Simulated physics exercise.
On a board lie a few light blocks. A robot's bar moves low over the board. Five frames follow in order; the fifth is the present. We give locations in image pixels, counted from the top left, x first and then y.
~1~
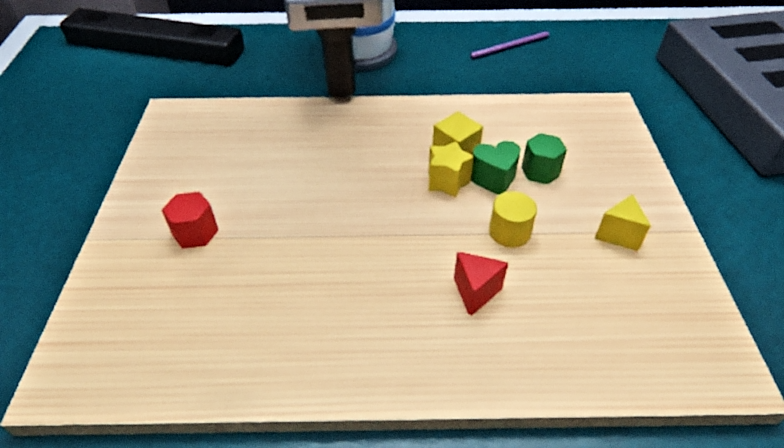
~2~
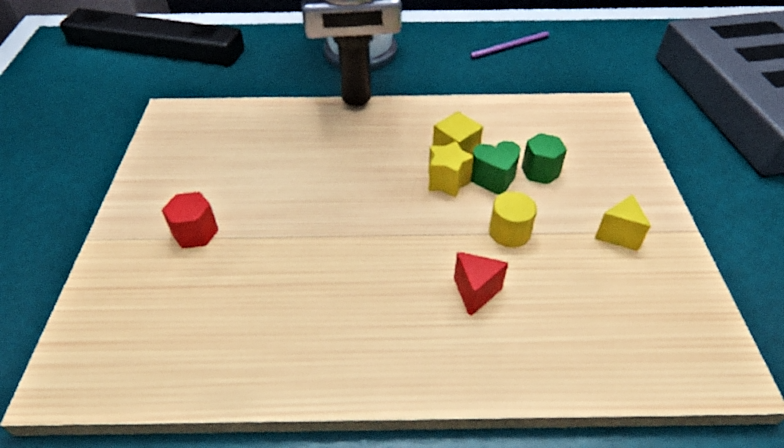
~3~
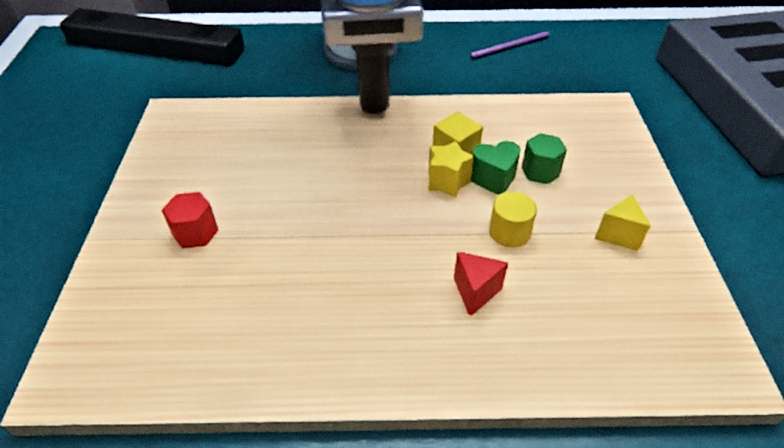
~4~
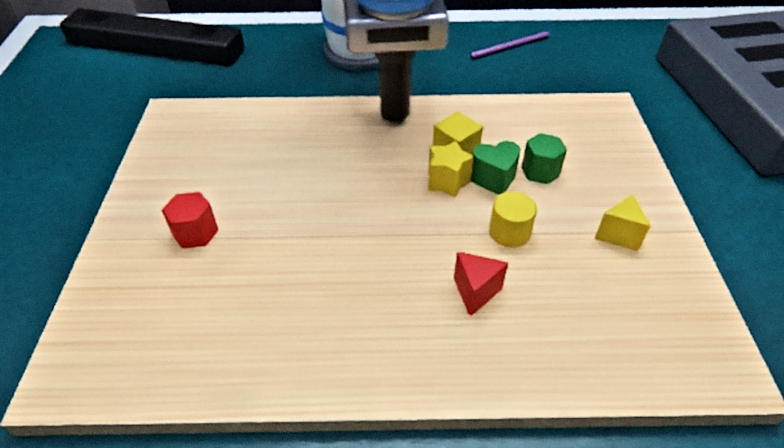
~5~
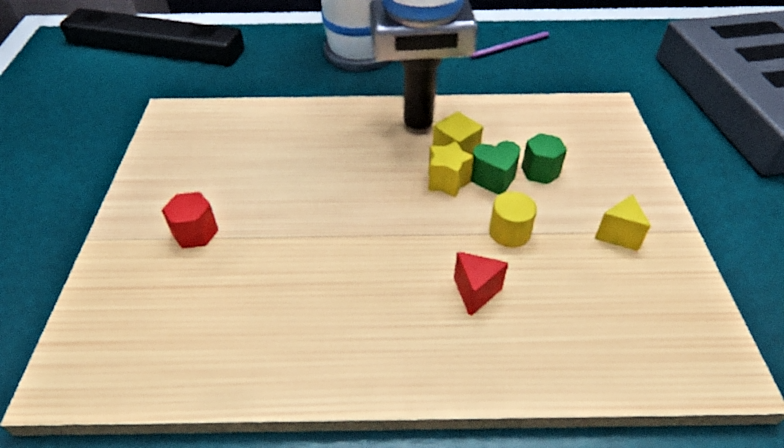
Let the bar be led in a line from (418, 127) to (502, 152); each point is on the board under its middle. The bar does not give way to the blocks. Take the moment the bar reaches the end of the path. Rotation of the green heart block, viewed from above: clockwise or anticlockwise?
Looking down on the board, it turns counter-clockwise.
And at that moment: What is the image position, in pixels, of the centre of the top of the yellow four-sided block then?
Put as a pixel place, it's (486, 144).
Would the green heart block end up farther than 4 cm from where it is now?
No
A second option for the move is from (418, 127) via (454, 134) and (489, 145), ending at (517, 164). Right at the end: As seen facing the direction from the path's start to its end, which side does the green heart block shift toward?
Gets pushed right.
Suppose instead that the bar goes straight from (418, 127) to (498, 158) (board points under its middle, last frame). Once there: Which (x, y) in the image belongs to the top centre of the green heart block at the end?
Most likely (523, 178).
What follows on the original path. One third of the way, bar at (446, 128); yellow four-sided block at (464, 128).
Two thirds of the way, bar at (475, 135); yellow four-sided block at (480, 139), turned 45° clockwise; green heart block at (504, 160).
At the end, bar at (503, 145); yellow four-sided block at (486, 144), turned 65° clockwise; green heart block at (507, 166), turned 20° anticlockwise; green hexagonal block still.
